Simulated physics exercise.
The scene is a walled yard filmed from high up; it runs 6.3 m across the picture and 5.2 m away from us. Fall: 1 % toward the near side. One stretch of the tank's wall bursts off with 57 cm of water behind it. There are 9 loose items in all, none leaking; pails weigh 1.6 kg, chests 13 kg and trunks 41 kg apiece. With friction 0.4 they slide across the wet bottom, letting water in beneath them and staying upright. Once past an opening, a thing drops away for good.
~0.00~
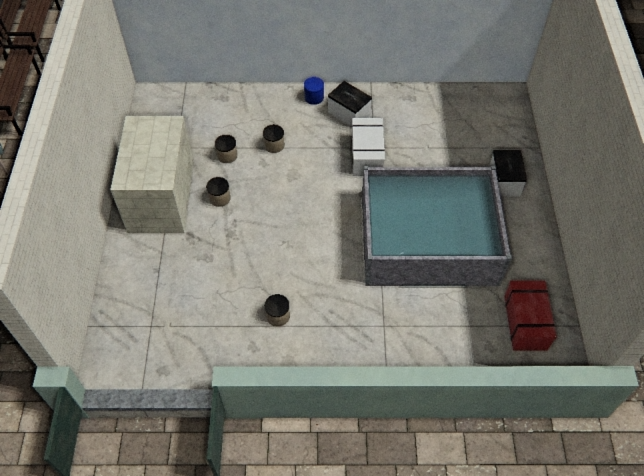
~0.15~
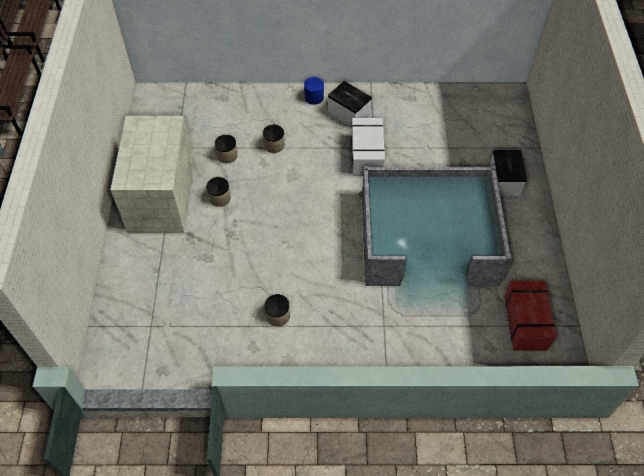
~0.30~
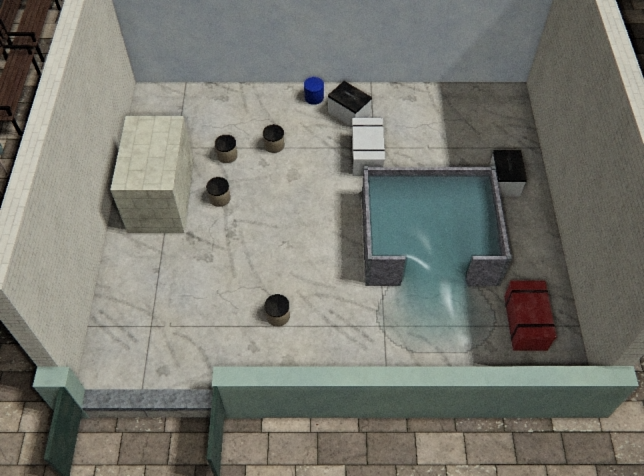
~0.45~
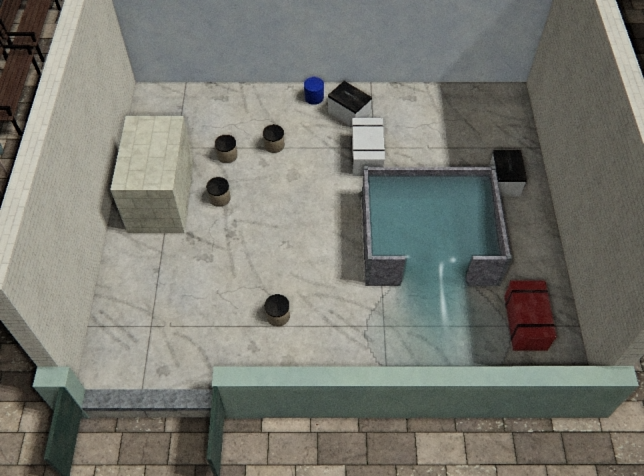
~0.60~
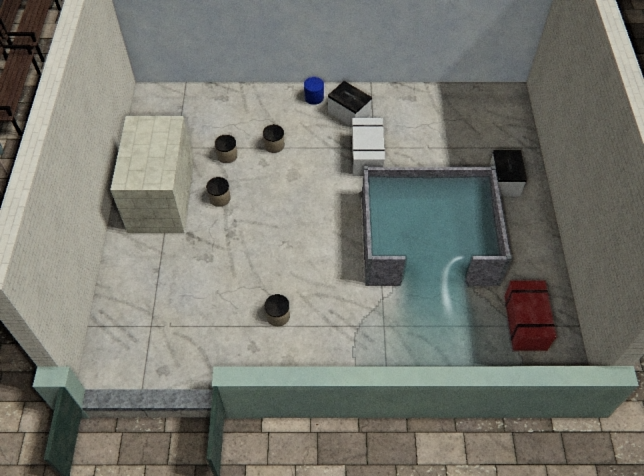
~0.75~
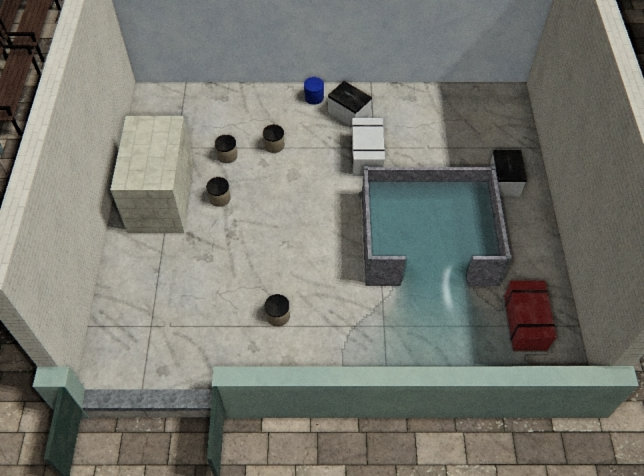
The clip opens on a walled yard seen from above, with a full stone tank, a blue pail, a red trunk and other items standing about. A section of the tank's near wall gives way, and water pours out toward the low green wall, then spreads gradually leftward while the items stay put.
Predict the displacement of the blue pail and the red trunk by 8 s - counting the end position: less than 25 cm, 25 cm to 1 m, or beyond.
In the end the blue pail remains where it was. The red trunk ends up well away.
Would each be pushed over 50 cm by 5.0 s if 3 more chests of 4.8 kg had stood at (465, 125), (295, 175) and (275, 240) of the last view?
One by one: Below the mark, below the mark, below the mark.
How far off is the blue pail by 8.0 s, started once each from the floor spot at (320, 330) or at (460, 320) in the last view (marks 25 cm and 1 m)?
I'd say it drifts a short distance on the first try and it lands far off on the second.
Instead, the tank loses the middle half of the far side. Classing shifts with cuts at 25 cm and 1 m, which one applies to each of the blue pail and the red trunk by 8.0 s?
Log: Blue pail large displacement; red trunk negligible displacement.
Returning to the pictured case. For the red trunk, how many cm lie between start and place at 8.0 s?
Distance: Near 250 cm.
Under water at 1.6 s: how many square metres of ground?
I'd put it close to 7.5 m2.
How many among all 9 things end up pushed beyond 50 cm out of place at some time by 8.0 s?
4 in all.
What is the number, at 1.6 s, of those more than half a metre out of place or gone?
The number comes to 0.
After 1.6 s the blue pail is near (314, 84), 0.0 m from its start, aground; the red trunk is near (533, 308), 0.0 m from its start, aground; 0 of 9 are out; 0 afloat.
After 3.6 s the blue pail is near (314, 84), 0.0 m from its start, aground; the red trunk is near (538, 264), 0.7 m from its start, aground; 0 of 9 are out; 0 afloat.
After 5.6 s the blue pail is near (314, 84), 0.0 m from its start, aground; the red trunk is near (525, 177), 2.1 m from its start, aground; 0 of 9 are out; 1 afloat.
After 8.0 s the blue pail is near (314, 84), 0.0 m from its start, aground; the red trunk is near (517, 157), 2.4 m from its start, aground; 0 of 9 are out; 2 afloat.
